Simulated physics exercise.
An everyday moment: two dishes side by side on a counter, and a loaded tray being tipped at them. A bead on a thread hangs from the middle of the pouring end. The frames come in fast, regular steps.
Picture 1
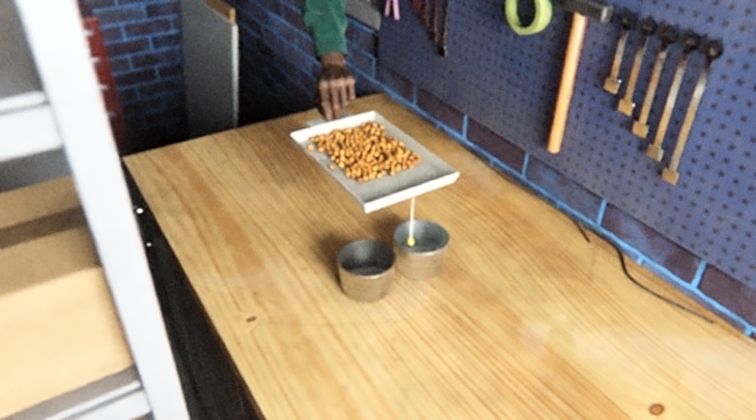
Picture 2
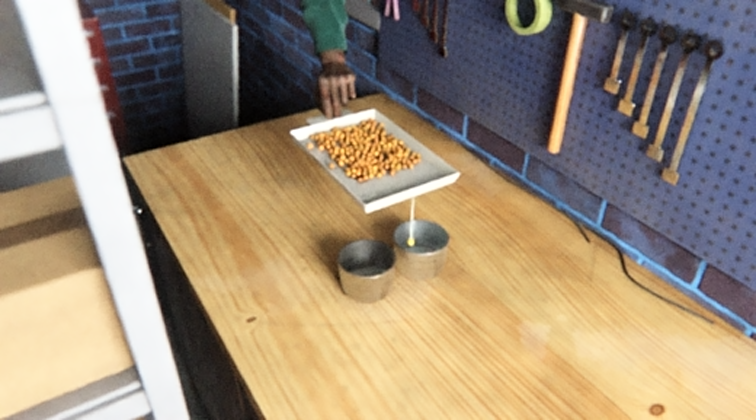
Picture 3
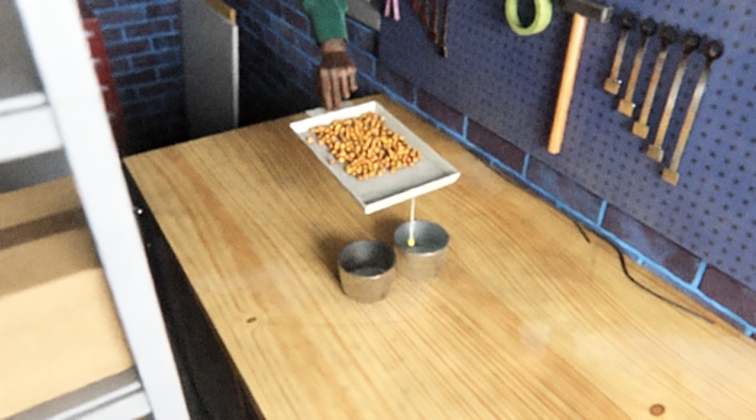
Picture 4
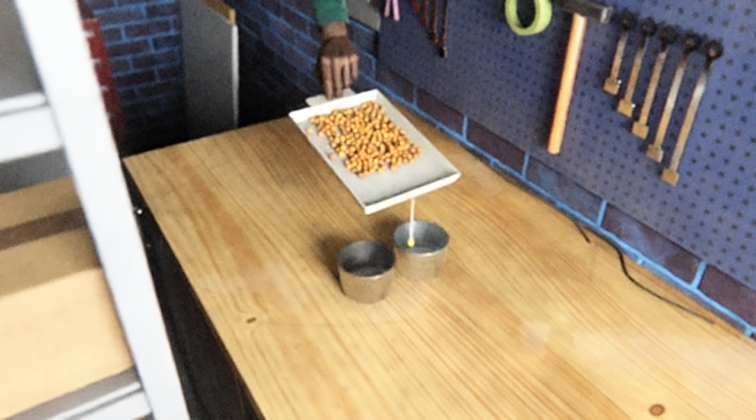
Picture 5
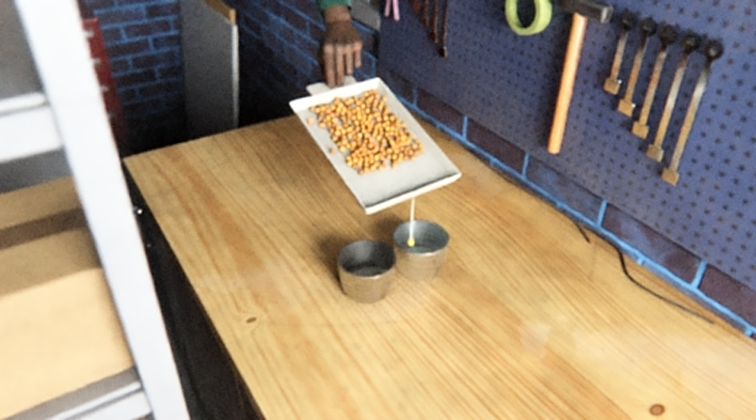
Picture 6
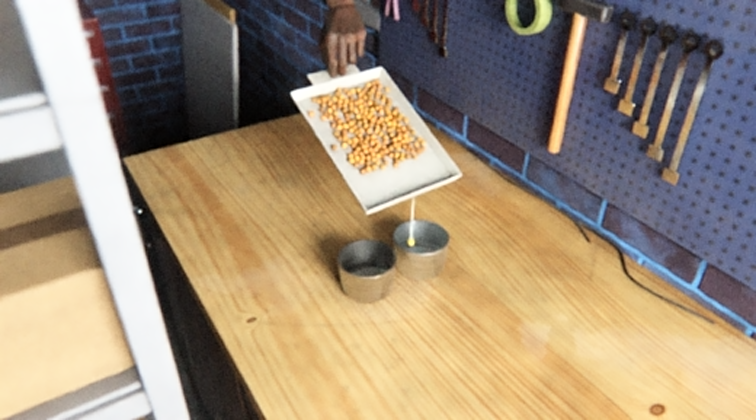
A dark-skinned hand in a green sleeve raises the far end of a white tray of golden-brown roasted chickpeas, seen from above by a still camera over a wooden workbench. Two round metal dishes sit below the tray's near edge, a yellow bead hanging on a thread, with tools on a blue pegboard at right. The tray steepens steadily, its near edge dipping slightly leftward.
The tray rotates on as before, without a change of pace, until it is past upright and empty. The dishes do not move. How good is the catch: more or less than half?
The two hold under half of the load.
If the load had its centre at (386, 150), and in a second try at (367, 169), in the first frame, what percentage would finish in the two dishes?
First some 0, then 0 per cent.
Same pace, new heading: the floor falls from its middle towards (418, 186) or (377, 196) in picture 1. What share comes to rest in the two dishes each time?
About 10 and 40 per cent.
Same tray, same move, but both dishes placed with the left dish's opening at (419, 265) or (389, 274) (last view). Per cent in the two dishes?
The first gives 60 %, the second 70 %.
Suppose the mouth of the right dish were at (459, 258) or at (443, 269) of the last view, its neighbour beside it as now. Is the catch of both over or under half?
First most of it, then more than half.
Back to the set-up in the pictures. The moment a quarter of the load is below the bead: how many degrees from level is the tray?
Near 80 degrees.
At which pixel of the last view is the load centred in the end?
Around (419, 311).
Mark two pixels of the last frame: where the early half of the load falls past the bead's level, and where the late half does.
First near (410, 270), later near (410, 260).
Soon after the last picture, tray tipped steeply; about two thirds on the tray; a stray few outside both; about a third in the air.
A little later, tray tipped past a quarter turn; a small part on the tray; a stray few in the left dish; about two thirds outside both; about a quarter in the air.
Later still, tray tipped past a quarter turn; a small part in the left dish; a stray few in the right dish; nearly all outside both.
At rest, tray tipped past a quarter turn; a small part in the left dish; a stray few in the right dish; nearly all outside both.
